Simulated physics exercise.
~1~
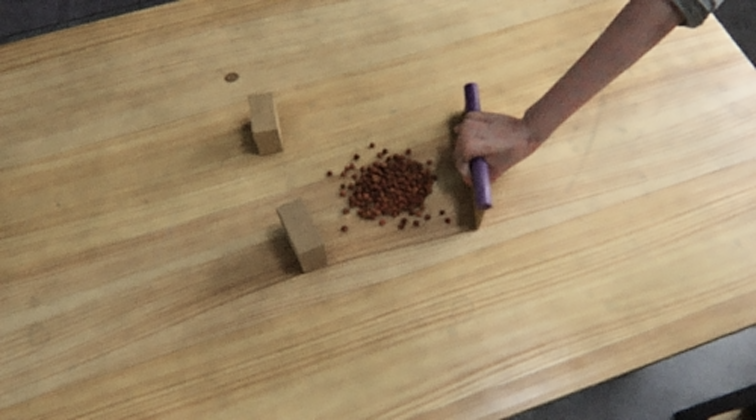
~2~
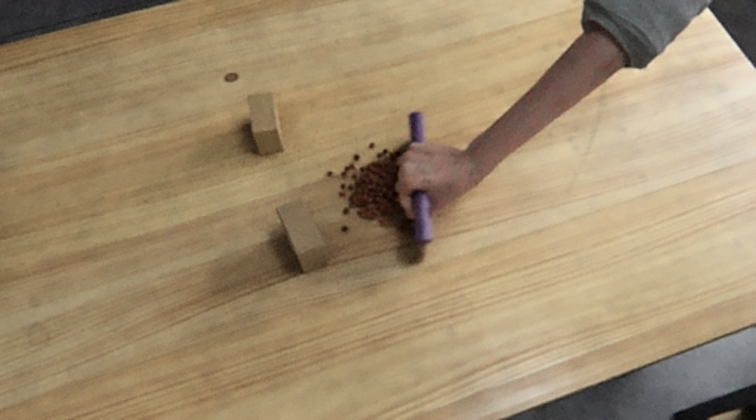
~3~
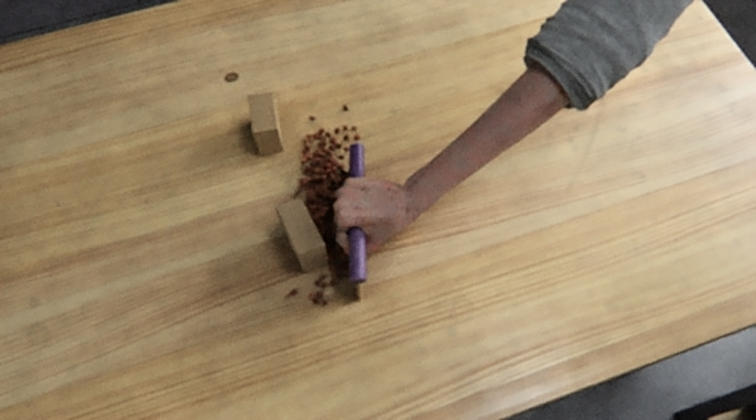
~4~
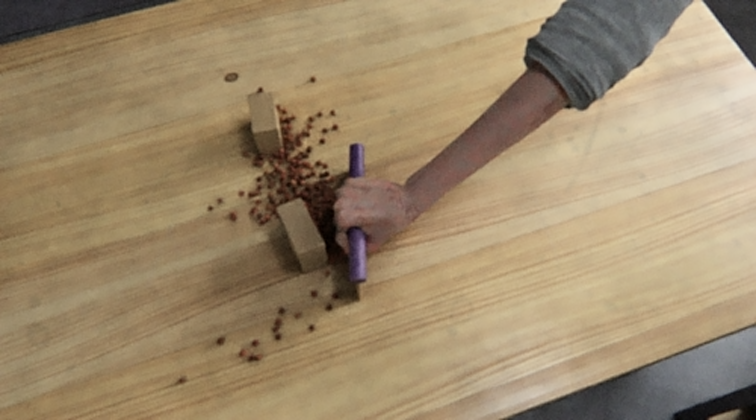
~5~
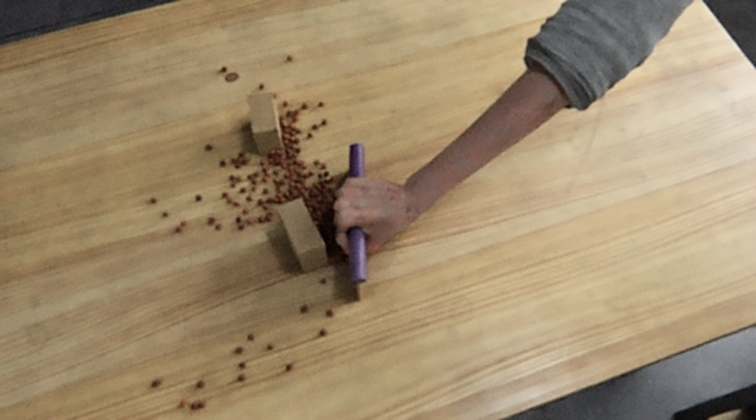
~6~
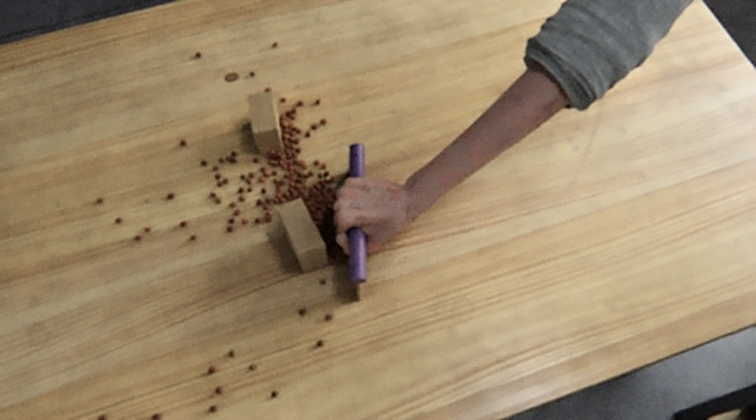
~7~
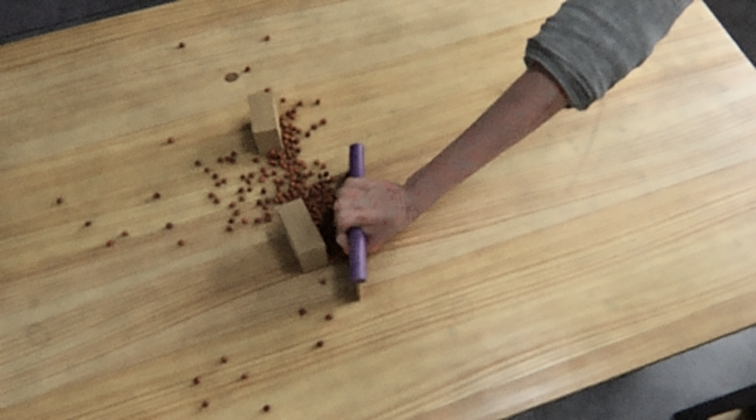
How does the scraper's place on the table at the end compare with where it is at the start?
It starts to the right of the pellet pile, and by the end it is further left and a little lower, close to the nearer block.
On a pale wooden table seen from above at a slant, a hand at the right grips a purple-handled scraper. A loose pile of small reddish-brown pellets lies to its left, with two tan blocks beyond, set apart with a gap between them. The hand pushes the scraper left and slightly down, driving the pile toward the blocks, then stops close to the nearer one. Pellets scatter onward, some through the gap and a few around the blocks, rolling away across the table. At the end, most remain bunched before the blocks while the hand stays still.
